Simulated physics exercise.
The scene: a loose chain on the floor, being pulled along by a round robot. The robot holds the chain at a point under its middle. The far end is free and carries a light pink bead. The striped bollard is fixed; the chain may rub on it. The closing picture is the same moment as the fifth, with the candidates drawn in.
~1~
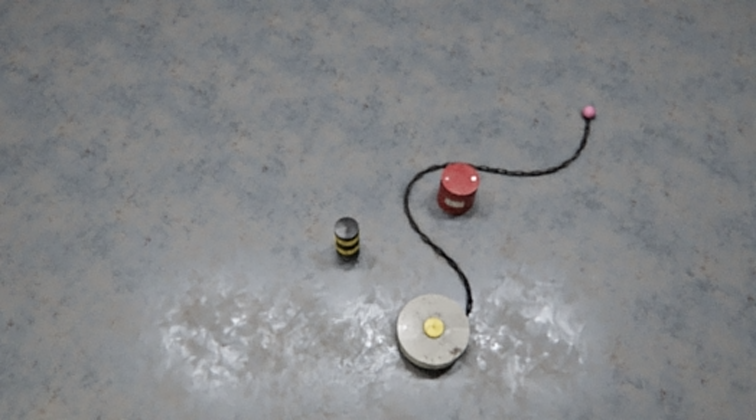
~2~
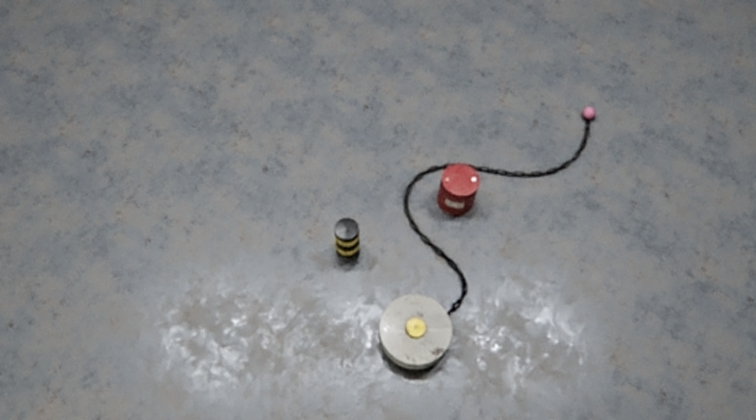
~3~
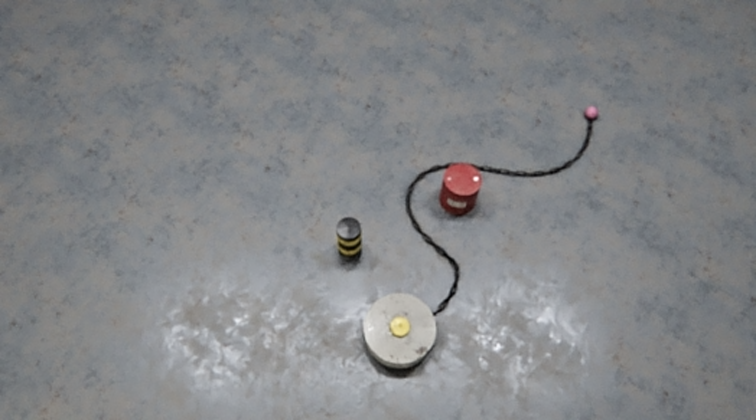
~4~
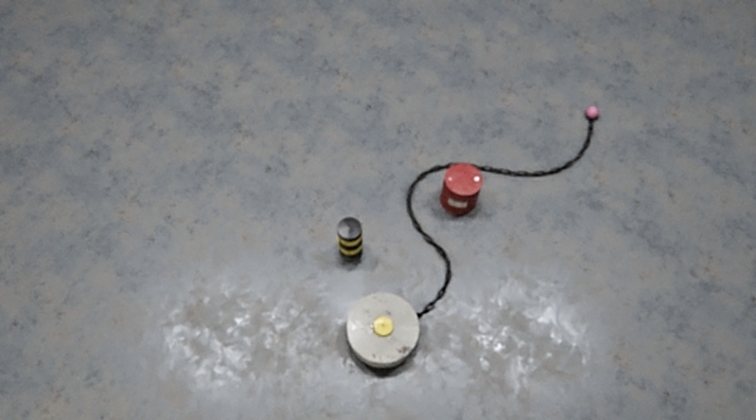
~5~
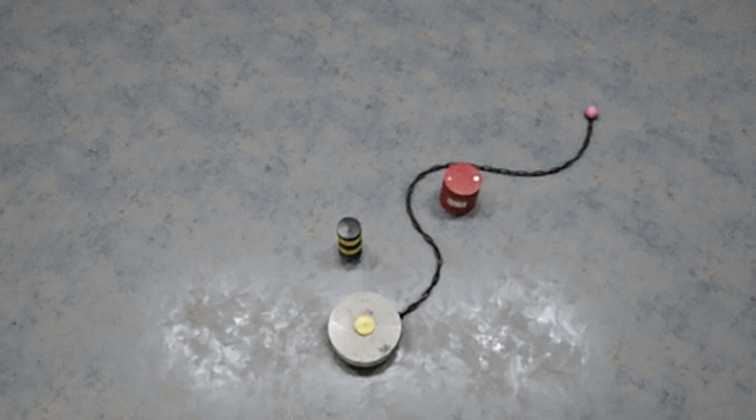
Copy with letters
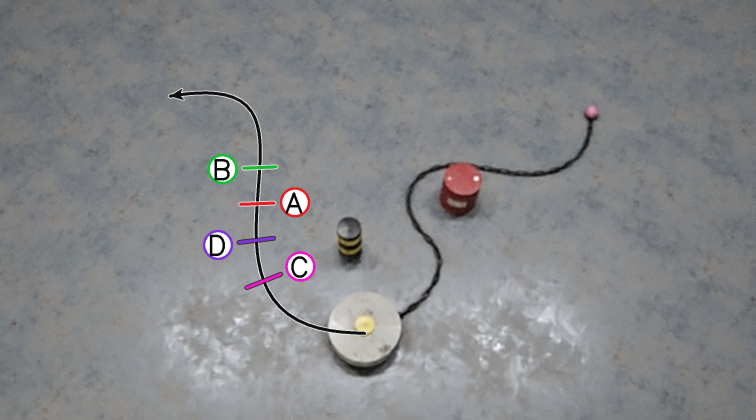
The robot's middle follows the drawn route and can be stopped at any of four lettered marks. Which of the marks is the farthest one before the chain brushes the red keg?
D is the last safe stop.
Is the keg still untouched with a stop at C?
For that mark, yes.
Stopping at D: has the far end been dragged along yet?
By then, no.
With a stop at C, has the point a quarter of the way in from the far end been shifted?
No.
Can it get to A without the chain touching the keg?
No.
On the copy, A at (257, 204); B at (260, 168); C at (264, 281); D at (256, 240); the route from (365, 333) via (258, 188) to (170, 96).
On D. First, robot (304, 320), middle of the chain (435, 169), free end (592, 113).
Then, robot (263, 279), middle of the chain (435, 170), free end (592, 113).
Finally, robot (254, 235), middle of the chain (437, 174), free end (592, 113); only the bollard has been touched, if anything.
By contrast, A brings the chain against the keg; B brings the chain against the keg; C is safe but short.
